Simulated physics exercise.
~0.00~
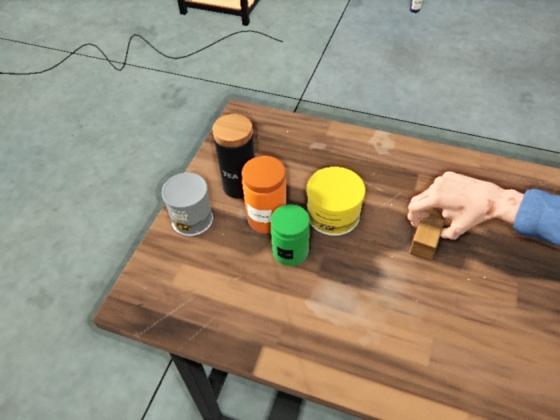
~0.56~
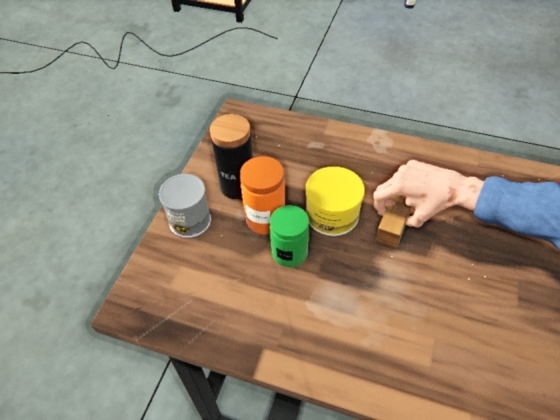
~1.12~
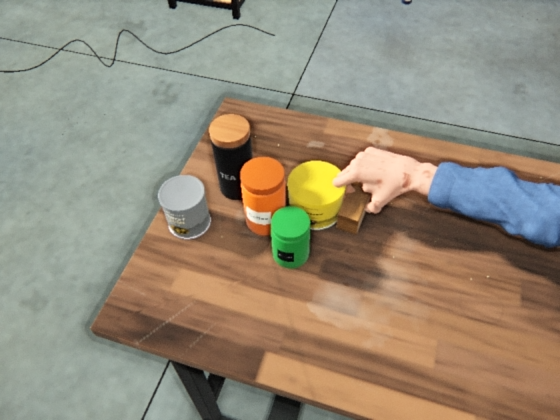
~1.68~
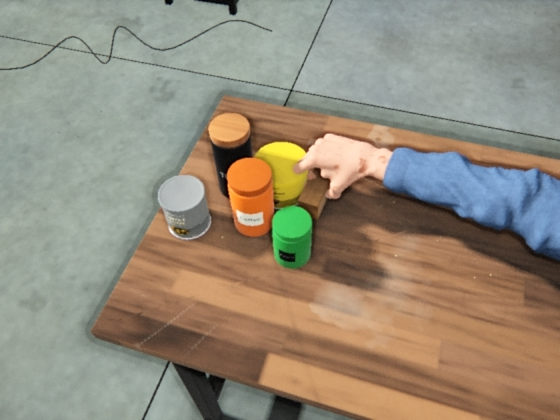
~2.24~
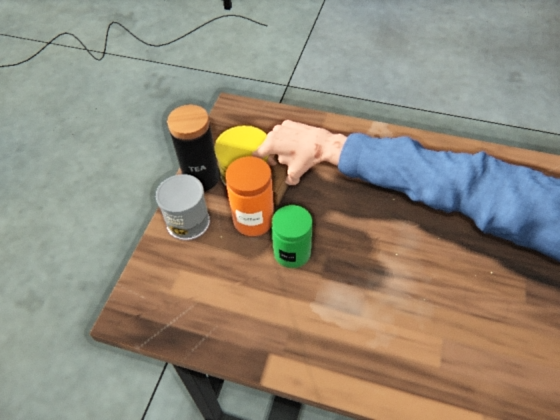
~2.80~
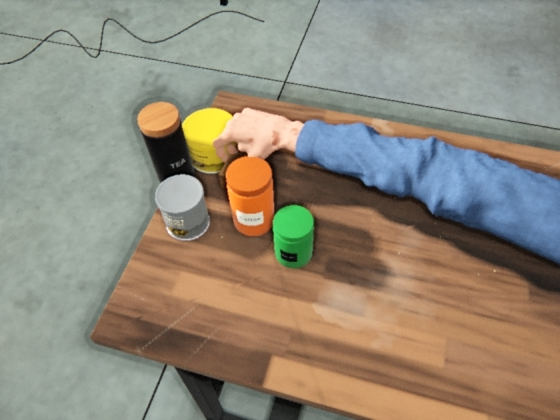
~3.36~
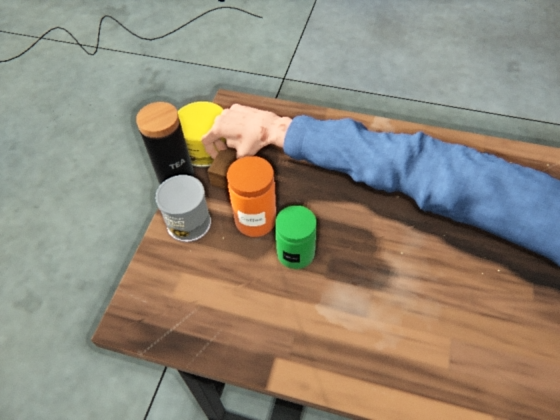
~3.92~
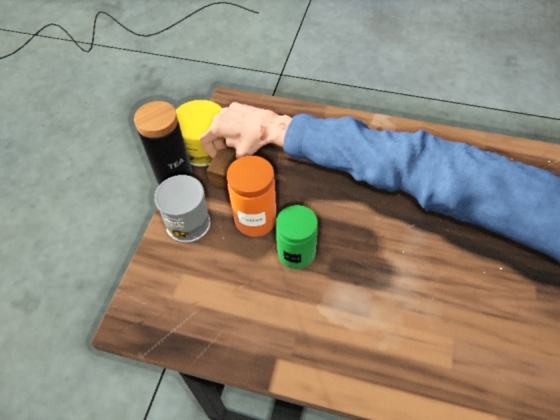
A hand in a blue sleeve slid a small wooden block left across a table, pushing a yellow tub, which nudged an orange jar slightly and shoved a black jar toward the table's corner, before stopping with everything still upright.
